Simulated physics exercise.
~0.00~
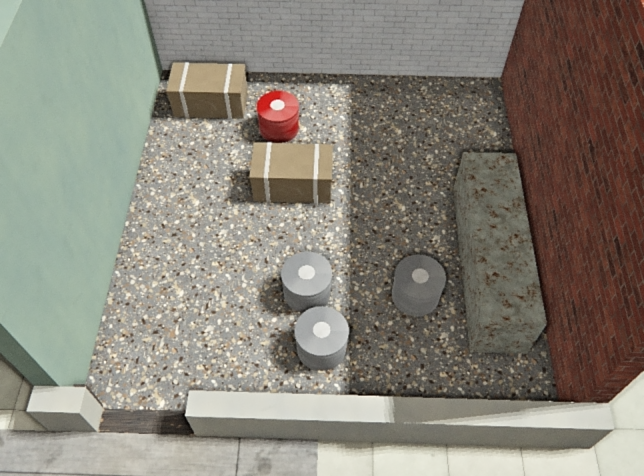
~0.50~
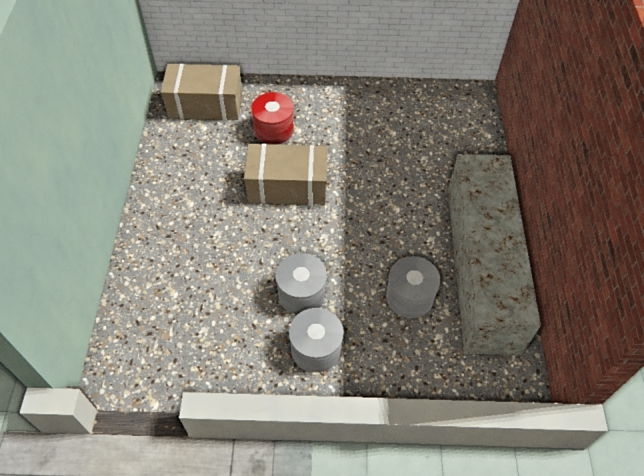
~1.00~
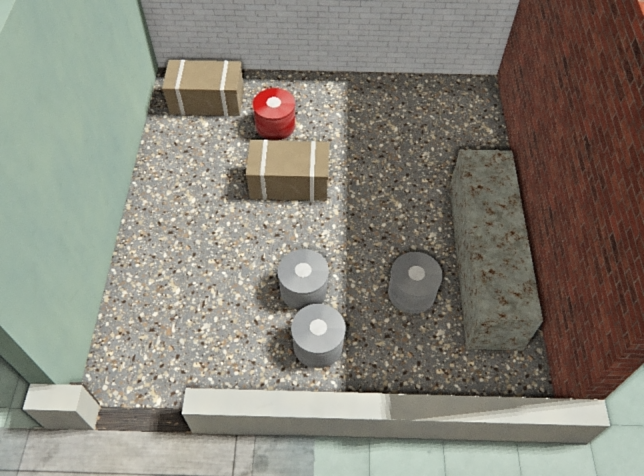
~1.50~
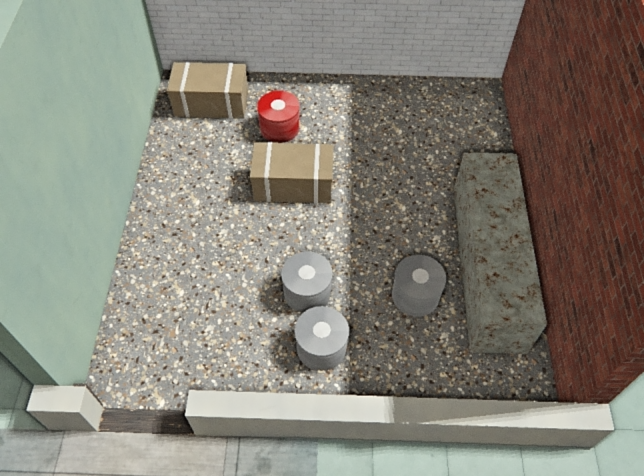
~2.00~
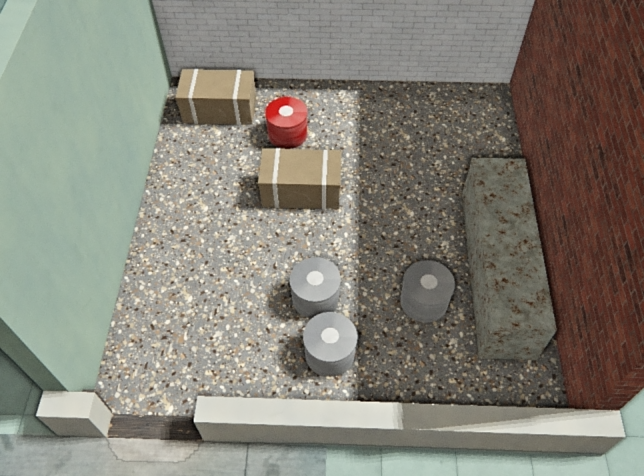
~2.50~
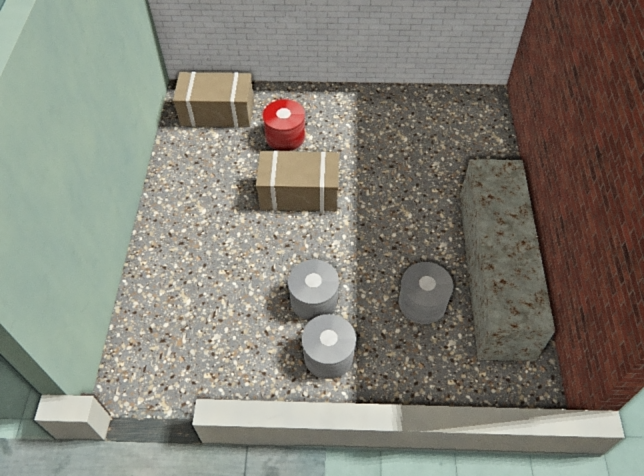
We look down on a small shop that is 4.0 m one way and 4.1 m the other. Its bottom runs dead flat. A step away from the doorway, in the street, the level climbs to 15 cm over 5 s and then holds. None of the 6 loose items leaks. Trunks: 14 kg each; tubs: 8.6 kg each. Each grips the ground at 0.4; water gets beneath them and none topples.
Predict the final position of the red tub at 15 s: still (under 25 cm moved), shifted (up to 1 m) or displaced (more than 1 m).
I reckon it goes over a metre.
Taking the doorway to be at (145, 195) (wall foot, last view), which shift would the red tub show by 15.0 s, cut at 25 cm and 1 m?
The red tub creeps a bit.
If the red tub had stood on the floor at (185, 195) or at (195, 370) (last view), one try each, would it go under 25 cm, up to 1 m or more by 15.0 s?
First try: It covers a big distance; second try: It covers a big distance.
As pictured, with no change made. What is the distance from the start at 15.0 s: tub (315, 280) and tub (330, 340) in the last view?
In turn: 0 cm, 0 cm.
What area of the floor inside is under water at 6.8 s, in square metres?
At that time the wet patch spans about 6.5 m2.
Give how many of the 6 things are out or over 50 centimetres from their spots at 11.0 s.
By that point, 2.
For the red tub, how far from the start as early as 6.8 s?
Roughly 0 cm.
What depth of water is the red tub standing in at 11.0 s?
5 cm, roughly.
After 3.5 s the red tub is near (284, 114), 0.0 m from its start, aground; 0 afloat.
After 6.8 s the red tub is near (284, 114), 0.0 m from its start, aground; 0 afloat.
After 11.0 s the red tub is near (319, 111), 0.4 m from its start, aground; 0 afloat.
After 15.0 s the red tub is near (426, 159), 1.6 m from its start, afloat; 3 afloat.
